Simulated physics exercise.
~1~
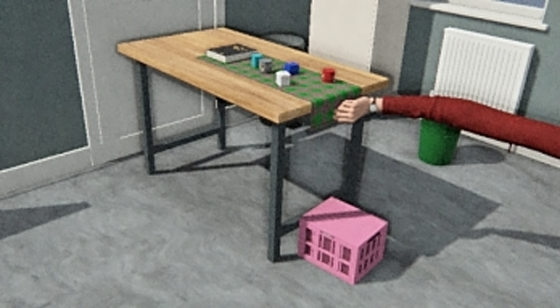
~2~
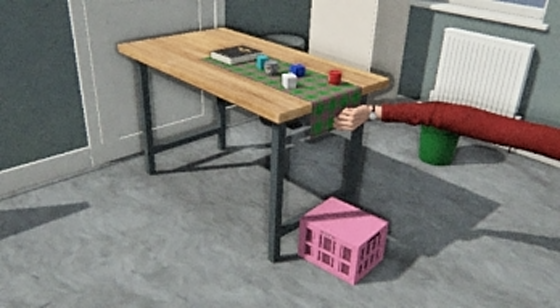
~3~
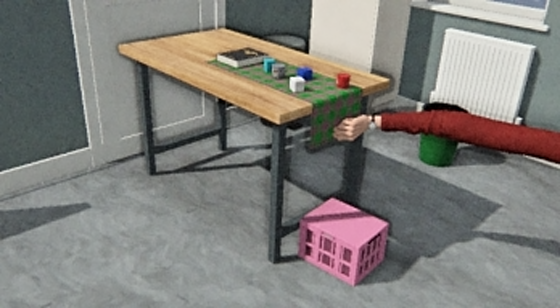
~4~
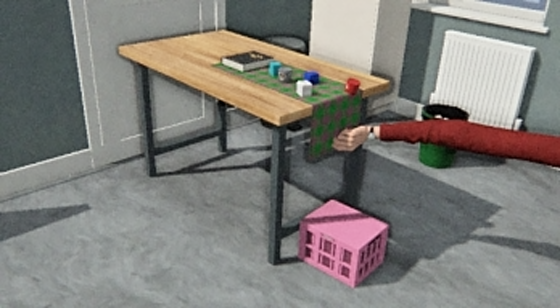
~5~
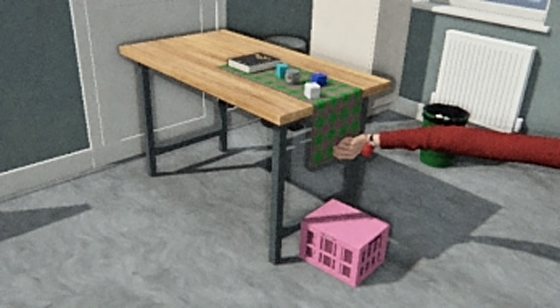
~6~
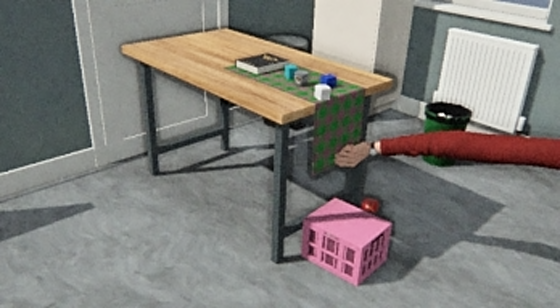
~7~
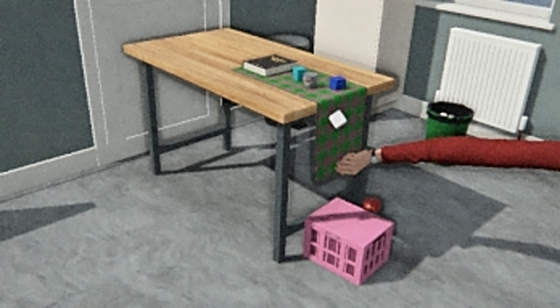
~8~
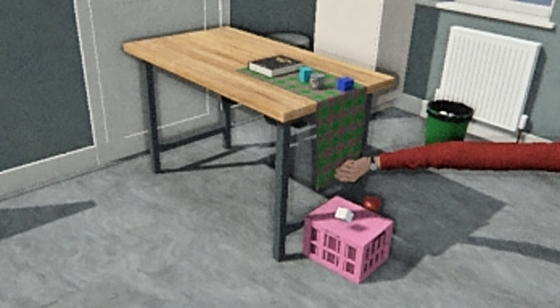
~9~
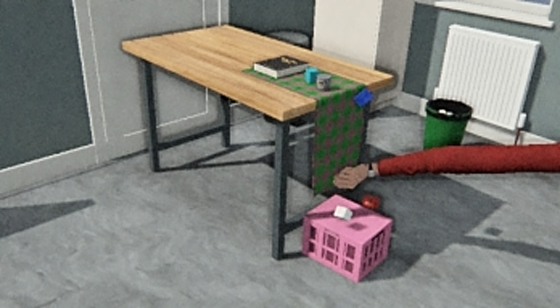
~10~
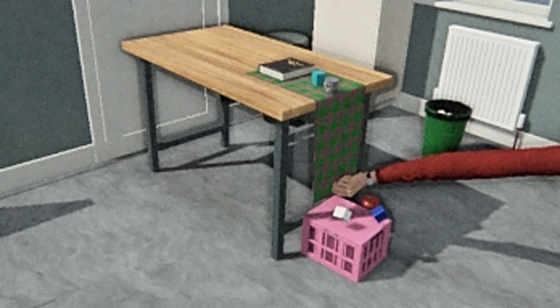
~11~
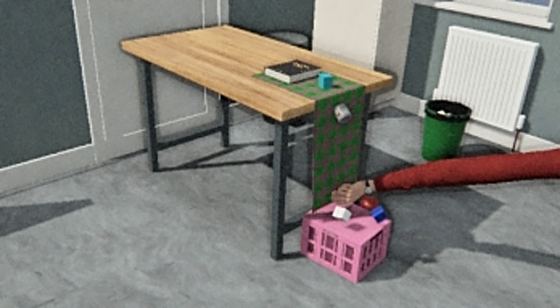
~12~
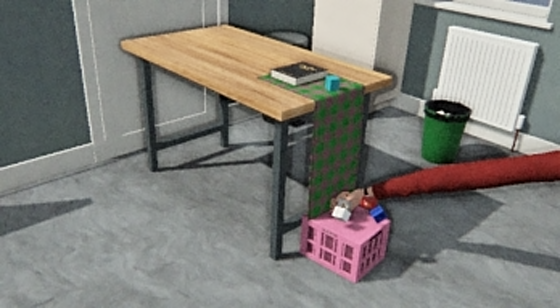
The footage shows a red-sleeved hand slowly pulling a green cloth off a wooden table's end, tipping a red item, a white cube, a blue cube and a grey item over the edge by a pink crate, while the turquoise cube and book remain on top.
